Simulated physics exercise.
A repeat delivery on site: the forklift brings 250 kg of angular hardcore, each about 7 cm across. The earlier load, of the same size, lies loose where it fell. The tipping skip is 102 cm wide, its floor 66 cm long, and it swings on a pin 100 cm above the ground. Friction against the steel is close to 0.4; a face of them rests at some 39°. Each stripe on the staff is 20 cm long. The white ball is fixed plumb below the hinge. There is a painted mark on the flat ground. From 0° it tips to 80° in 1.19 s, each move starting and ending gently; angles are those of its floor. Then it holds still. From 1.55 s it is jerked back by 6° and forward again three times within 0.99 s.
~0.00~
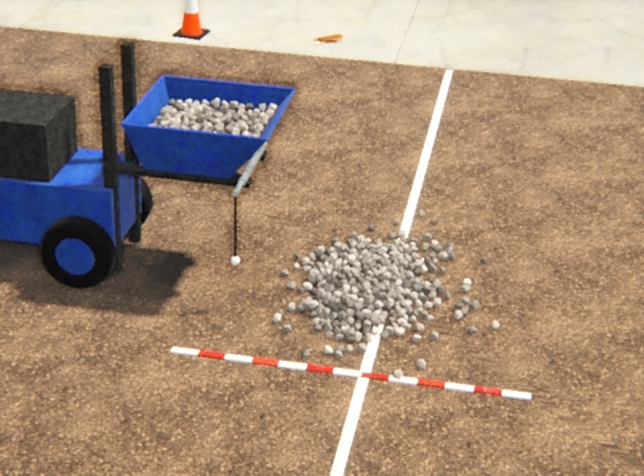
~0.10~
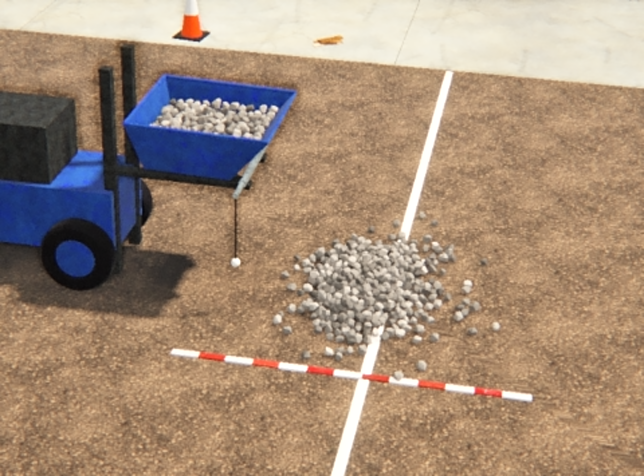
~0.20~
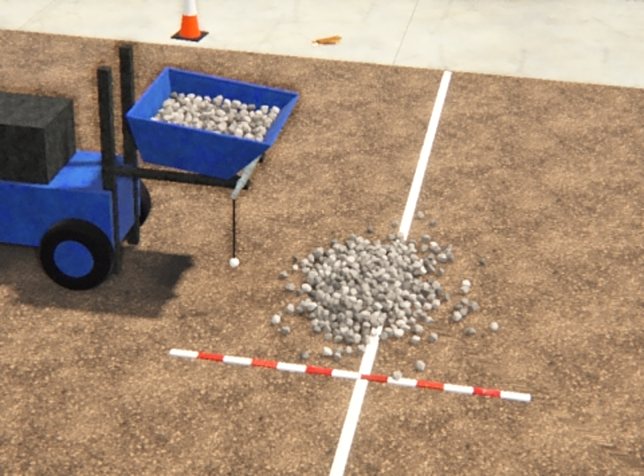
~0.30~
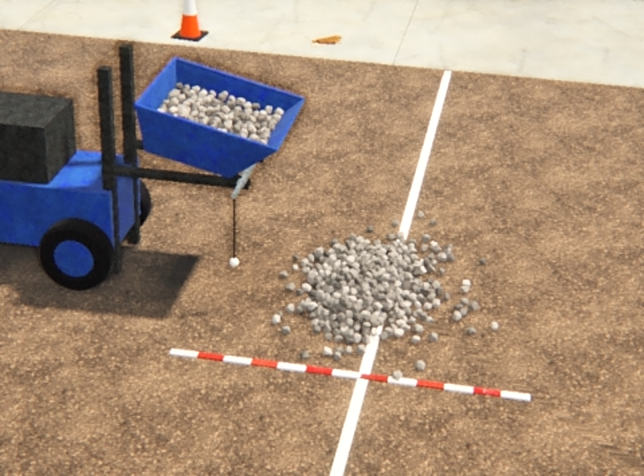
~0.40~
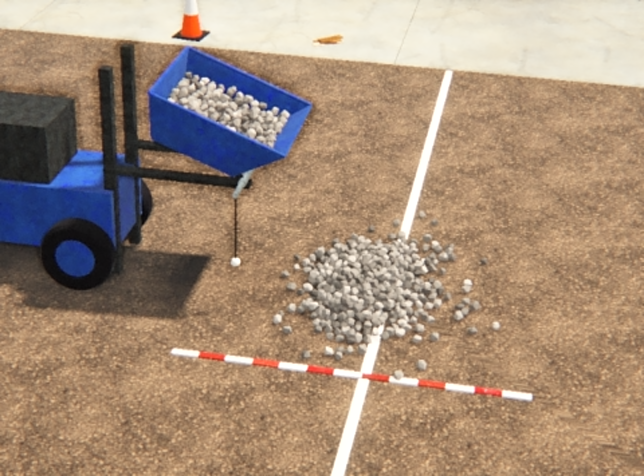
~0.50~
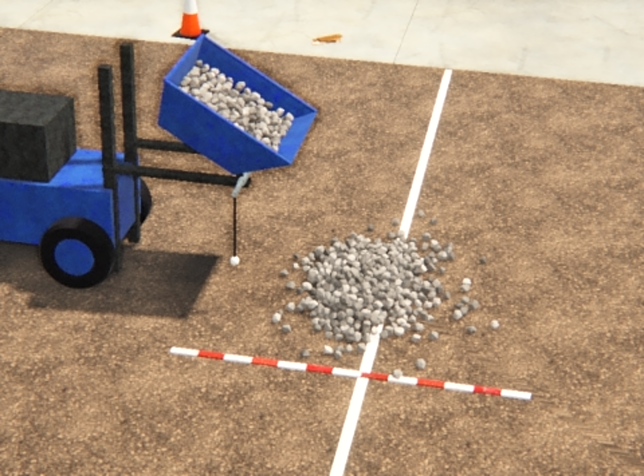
On a dirt yard, a blue forklift's skip of grey stones tilts steadily toward the right.
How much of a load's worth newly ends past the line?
Close to 36 parts in a hundred.
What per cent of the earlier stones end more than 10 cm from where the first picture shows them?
About 10 per cent.
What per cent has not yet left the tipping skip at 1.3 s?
About 80 per cent.
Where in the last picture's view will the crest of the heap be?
Near (362, 253).
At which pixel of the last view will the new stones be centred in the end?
Their middle is at about (368, 274).
After 0.9 s the floor is at 67°; in per cent of one load, 100 in the tipping skip, 75 short of the line, 25 past the line; the foremost stones are at (473, 300).
After 1.3 s the floor is at 80°; in per cent of one load, 78 in the tipping skip, 97 short of the line, 25 past the line; the foremost stones are at (473, 300).
After 3.0 s the floor is at 80°; in per cent of one load, 0 in the tipping skip, 139 short of the line, 61 past the line; the foremost stones are at (494, 313).
After 5.4 s the floor is at 80°; in per cent of one load, 0 in the tipping skip, 139 short of the line, 61 past the line; the foremost stones are at (494, 313). Net gain past the line, 36.
